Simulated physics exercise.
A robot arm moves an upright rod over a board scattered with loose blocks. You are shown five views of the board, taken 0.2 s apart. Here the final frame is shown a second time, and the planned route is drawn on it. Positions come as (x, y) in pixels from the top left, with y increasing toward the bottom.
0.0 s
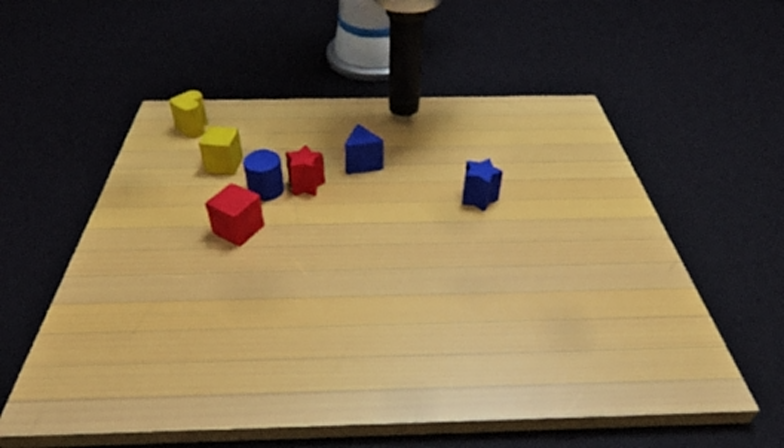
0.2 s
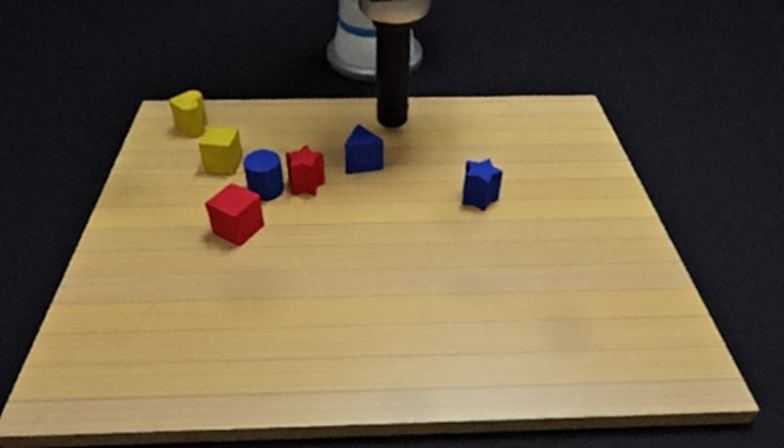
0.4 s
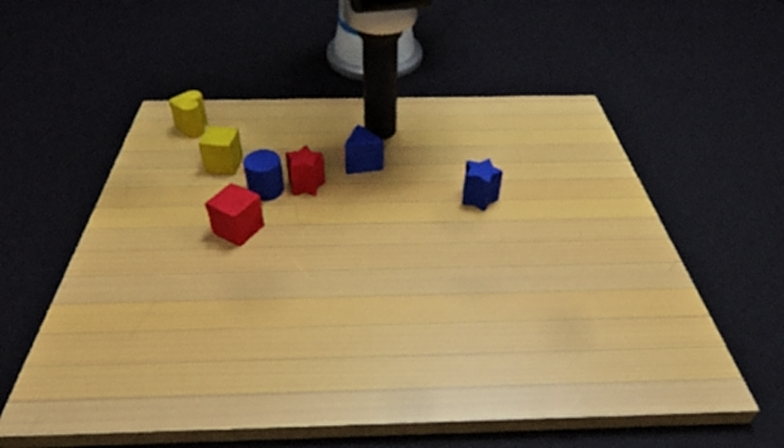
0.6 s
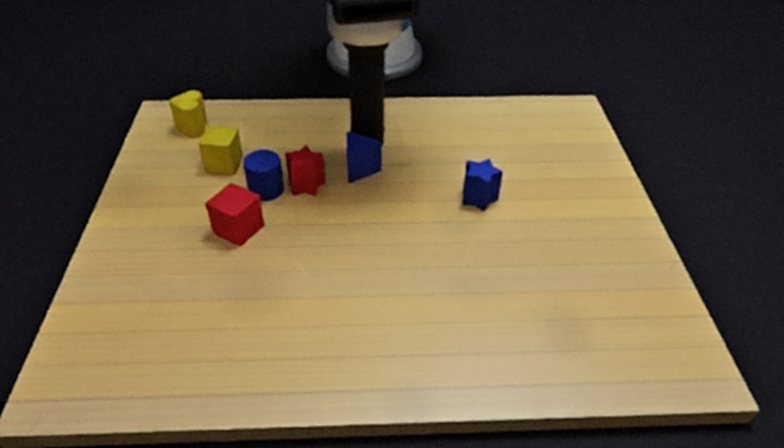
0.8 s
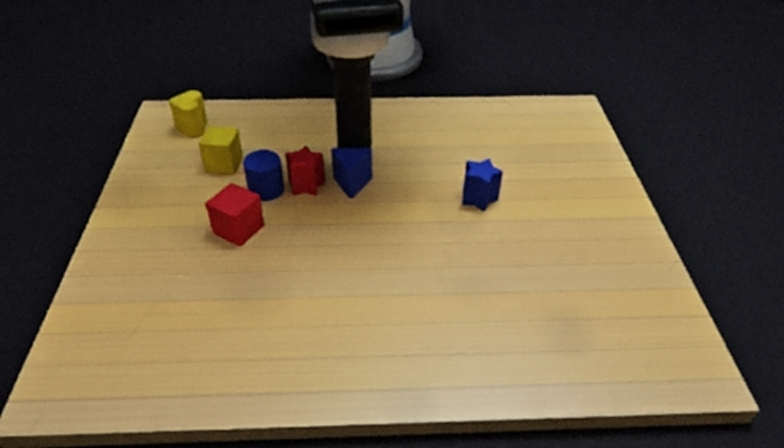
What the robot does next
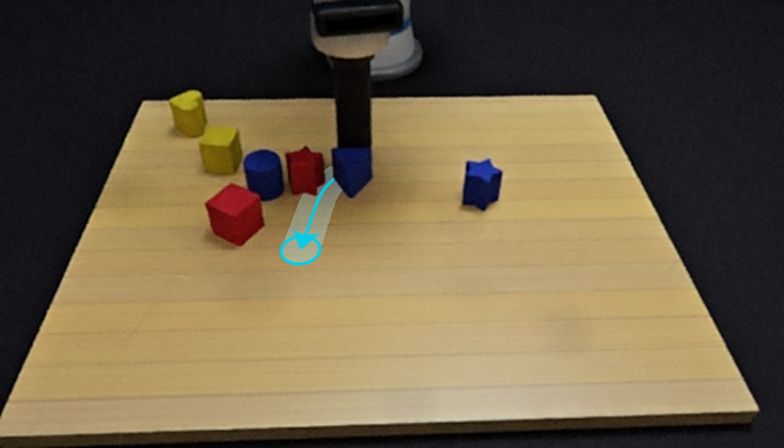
The dark rod moves down and left, turning and nudging the blue triangle toward the viewer.
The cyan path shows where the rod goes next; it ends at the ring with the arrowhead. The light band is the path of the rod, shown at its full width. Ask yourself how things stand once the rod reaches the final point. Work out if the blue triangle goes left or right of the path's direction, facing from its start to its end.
The blue triangle goes left.
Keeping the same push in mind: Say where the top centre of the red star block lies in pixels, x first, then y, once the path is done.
It will likely be found at (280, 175).
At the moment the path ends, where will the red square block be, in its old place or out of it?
It holds its position.
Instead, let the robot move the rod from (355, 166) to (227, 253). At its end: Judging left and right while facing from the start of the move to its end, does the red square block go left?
I believe not.
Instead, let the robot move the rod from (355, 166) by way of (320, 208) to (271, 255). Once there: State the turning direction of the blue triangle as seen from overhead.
I'd predict that, seen from above, the blue triangle rotates counter-clockwise.
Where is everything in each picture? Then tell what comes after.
In the first picture, rod tip (404, 109); block tops, red square block (232, 199); blue cylinder (262, 160); red star block (303, 156); blue triangle (362, 136).
In the second picture, rod (392, 120); blocks unchanged.
In the third picture, rod (380, 131); blocks unchanged.
In the fourth picture, rod (368, 143); blue triangle (359, 141).
In the fifth picture, rod (355, 156); red square block (232, 199); blue cylinder (262, 160); red star block (303, 156); blue triangle (351, 155).
Path on the board, from (355, 166) through (326, 187) and (312, 216) to (301, 250).
On the path given first. One third of the way, rod (325, 177); blue cylinder (256, 160); red star block (288, 163), turned 25° clockwise; blue triangle (337, 175), turned 45° anticlockwise.
Two thirds of the way, rod (311, 206); blue cylinder (253, 160); red star block (280, 175), turned 75° clockwise; blue triangle (341, 192), turned 80° anticlockwise.
At the end, rod (299, 239); red square block in place; blue cylinder (253, 160); red star block (280, 175), turned 75° clockwise; blue triangle (341, 192), turned 80° anticlockwise.
